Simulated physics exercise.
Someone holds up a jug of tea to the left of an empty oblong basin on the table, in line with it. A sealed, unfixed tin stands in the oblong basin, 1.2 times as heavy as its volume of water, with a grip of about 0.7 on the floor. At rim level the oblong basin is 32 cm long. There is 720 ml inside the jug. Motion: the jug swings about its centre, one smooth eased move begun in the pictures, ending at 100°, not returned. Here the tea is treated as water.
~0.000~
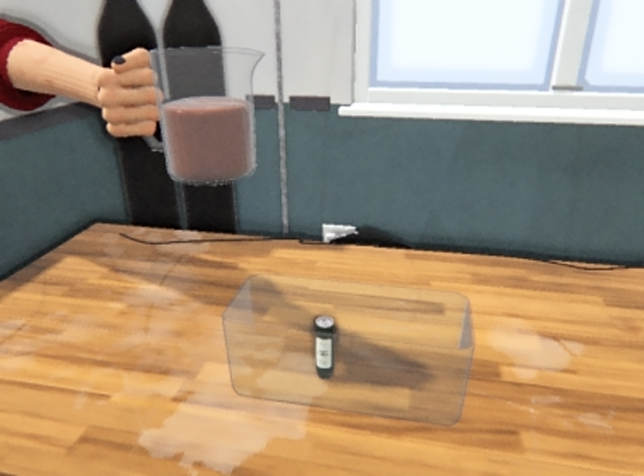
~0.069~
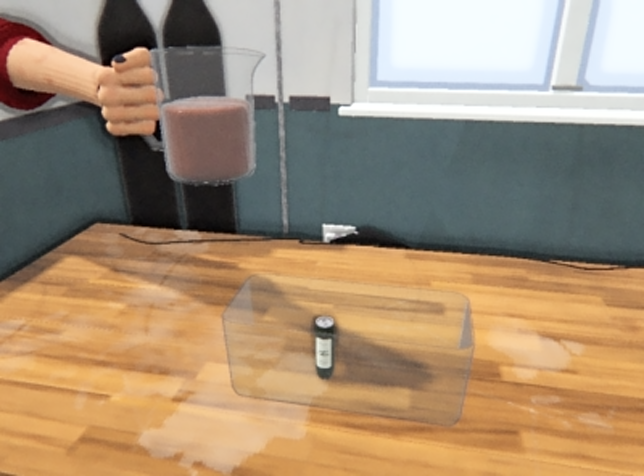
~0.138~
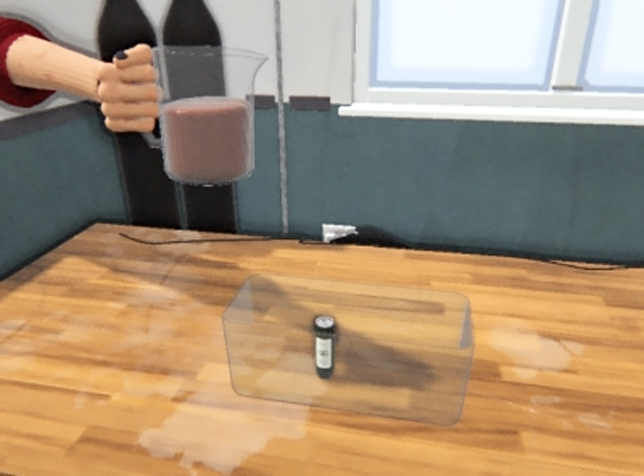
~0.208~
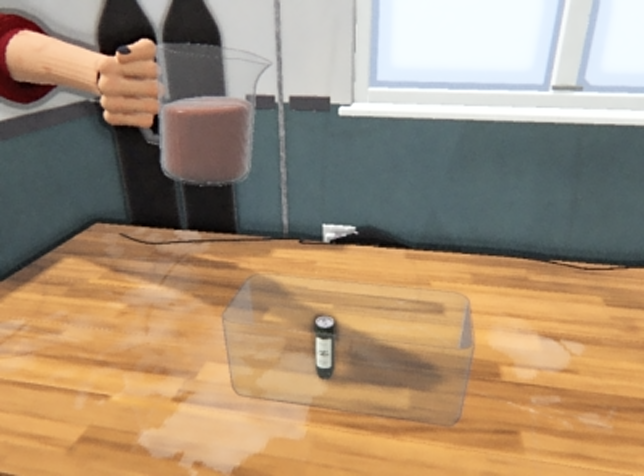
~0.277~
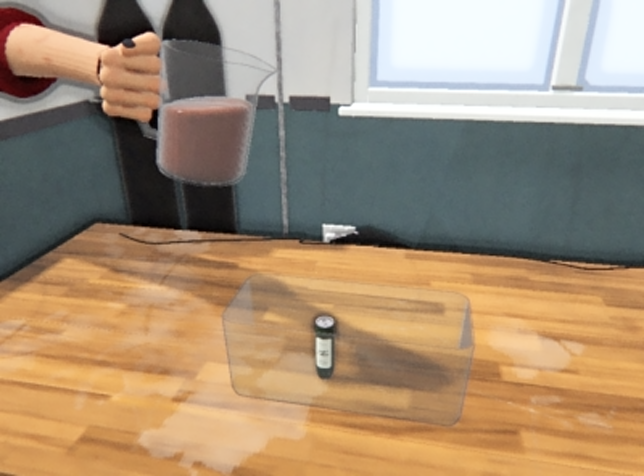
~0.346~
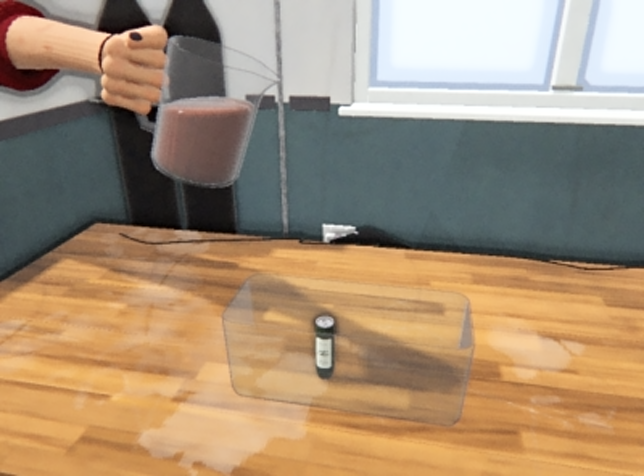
The clip opens with a hand holding a clear jug of brownish-pink liquid upright, above and to the left of a clear oblong basin with a small dark tin inside on a wooden table. The hand then gradually tilts the jug modestly to the right, its spout dipping lower while the liquid stays inside.
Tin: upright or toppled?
Upright.
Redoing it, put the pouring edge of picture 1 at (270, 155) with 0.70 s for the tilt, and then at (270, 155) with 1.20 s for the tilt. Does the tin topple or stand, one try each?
Try 1: Tipped over; try 2: Tipped over.
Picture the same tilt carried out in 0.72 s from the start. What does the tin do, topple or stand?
In that case the tin does not tip.
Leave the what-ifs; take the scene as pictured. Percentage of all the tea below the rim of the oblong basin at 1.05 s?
Reading: Approx. 22 %.
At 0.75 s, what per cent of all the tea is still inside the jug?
Roughly 94 per cent.
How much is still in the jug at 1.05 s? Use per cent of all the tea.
44 %.
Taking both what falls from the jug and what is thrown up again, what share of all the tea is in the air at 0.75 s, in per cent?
Near 5 per cent of it all.
By 0.75 s the tilt is 69° and 95 per cent is still to pour; the tin stands where it began.
By 1.05 s the tilt is 96° and 44 per cent is still to pour; the tin stands where it began.
By 1.36 s the tilt is 100° and 9 per cent is still to pour; the tin stands where it began.
By 1.70 s the tilt is 100° and 1 per cent is still to pour; the tin stands where it began.
At rest the tin stands where it began.
